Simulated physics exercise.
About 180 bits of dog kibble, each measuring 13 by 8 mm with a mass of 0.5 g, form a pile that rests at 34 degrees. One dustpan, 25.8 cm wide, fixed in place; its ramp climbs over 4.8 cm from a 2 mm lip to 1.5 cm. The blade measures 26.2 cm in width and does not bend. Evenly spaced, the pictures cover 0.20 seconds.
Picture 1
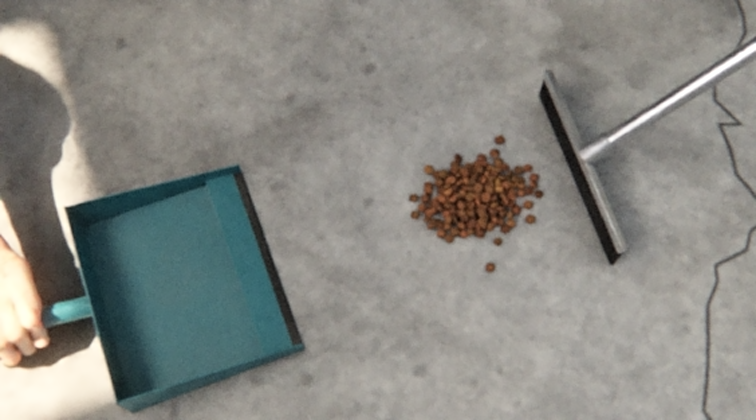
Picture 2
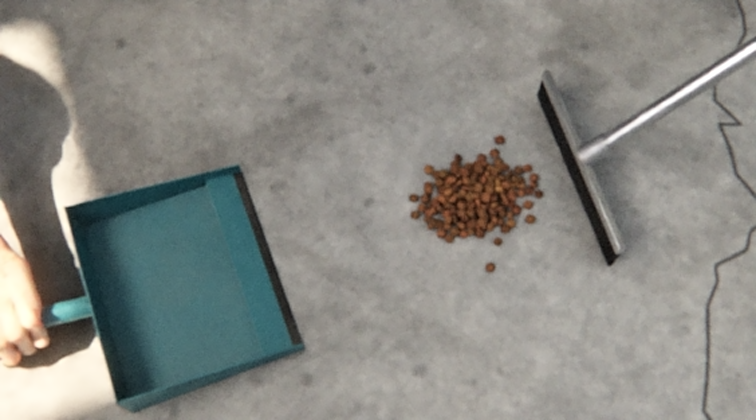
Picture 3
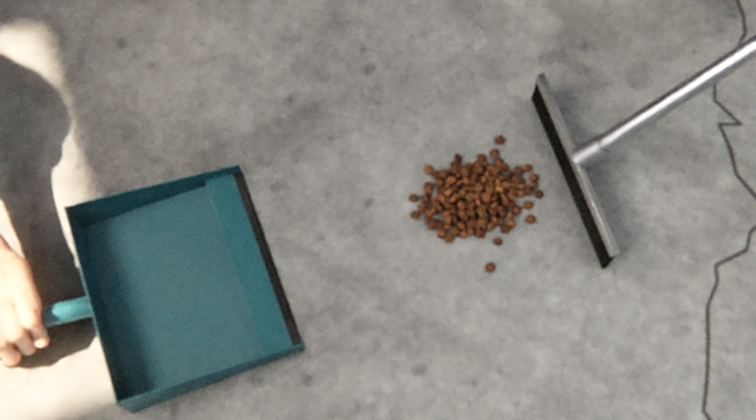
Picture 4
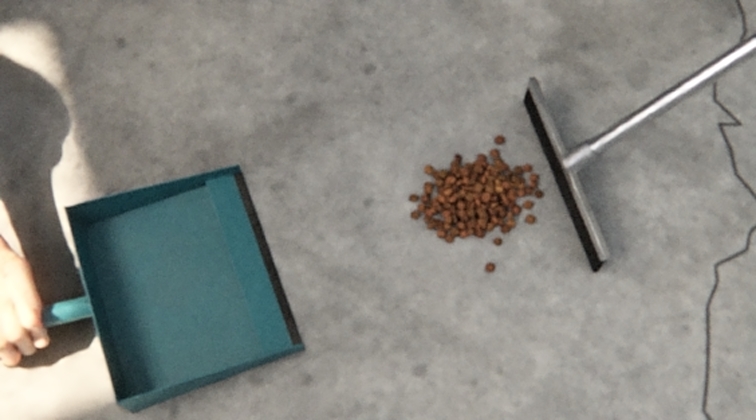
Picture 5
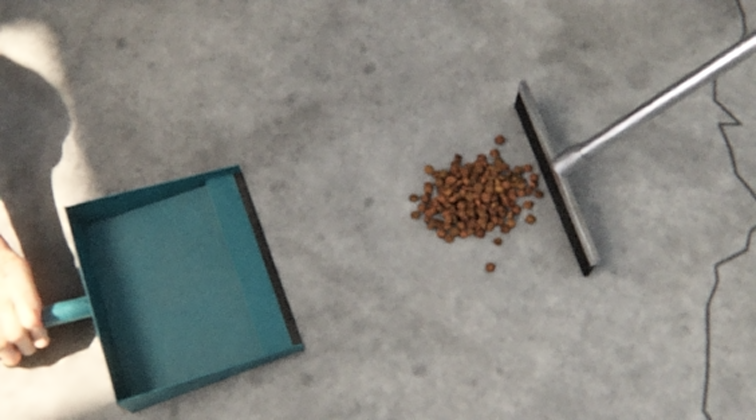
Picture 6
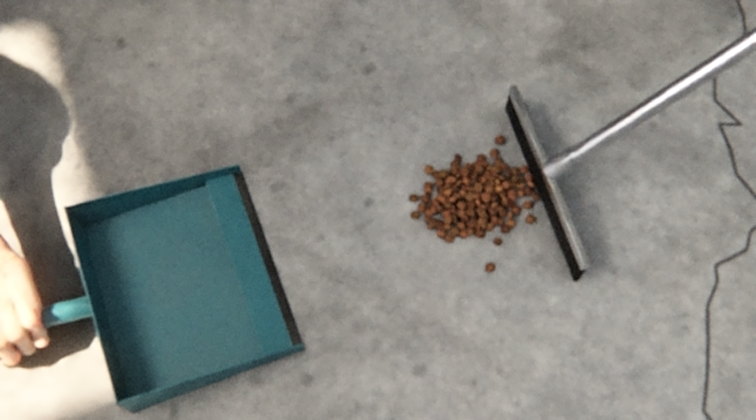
A hand holds a teal dustpan still while a squeegee slides left to brown pellets.
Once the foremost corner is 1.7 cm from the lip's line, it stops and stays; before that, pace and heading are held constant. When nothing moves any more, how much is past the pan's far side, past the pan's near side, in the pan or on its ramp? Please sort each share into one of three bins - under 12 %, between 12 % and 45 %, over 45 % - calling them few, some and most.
Far side: Few. Near side: Few. Pan: Some.
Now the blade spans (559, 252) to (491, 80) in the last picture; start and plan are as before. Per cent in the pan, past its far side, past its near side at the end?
Pan 45, far 10, near 0.
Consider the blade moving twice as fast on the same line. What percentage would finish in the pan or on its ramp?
In that case some 45 per cent.
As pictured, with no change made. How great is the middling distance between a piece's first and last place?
Roughly 28 centimetres.
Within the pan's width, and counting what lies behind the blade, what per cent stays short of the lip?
Share there: About 65 %.
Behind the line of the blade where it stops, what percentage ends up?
Close to 5 percent.
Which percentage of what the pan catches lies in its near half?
Roughly 80 per cent.
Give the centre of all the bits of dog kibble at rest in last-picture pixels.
Est. centre at rest: (281, 273) px.
Then, 0.45 s after the last picture, middle of the blade 20 cm from the lip; 0 % over the lip, far side 0 %, near side 0 %.
Then, 0.75 s after the last picture, middle of the blade 10 cm from the lip; 0 % over the lip, far side 0 %, near side 0 %.
Then, 1.15 s after the last picture, middle of the blade 3 cm from the lip; 35 % over the lip, far side 0 %, near side 0 %.
In the end, far side 0 %, near side 0 %, pan 35 %, in front of the lip or behind the blade 65 %.
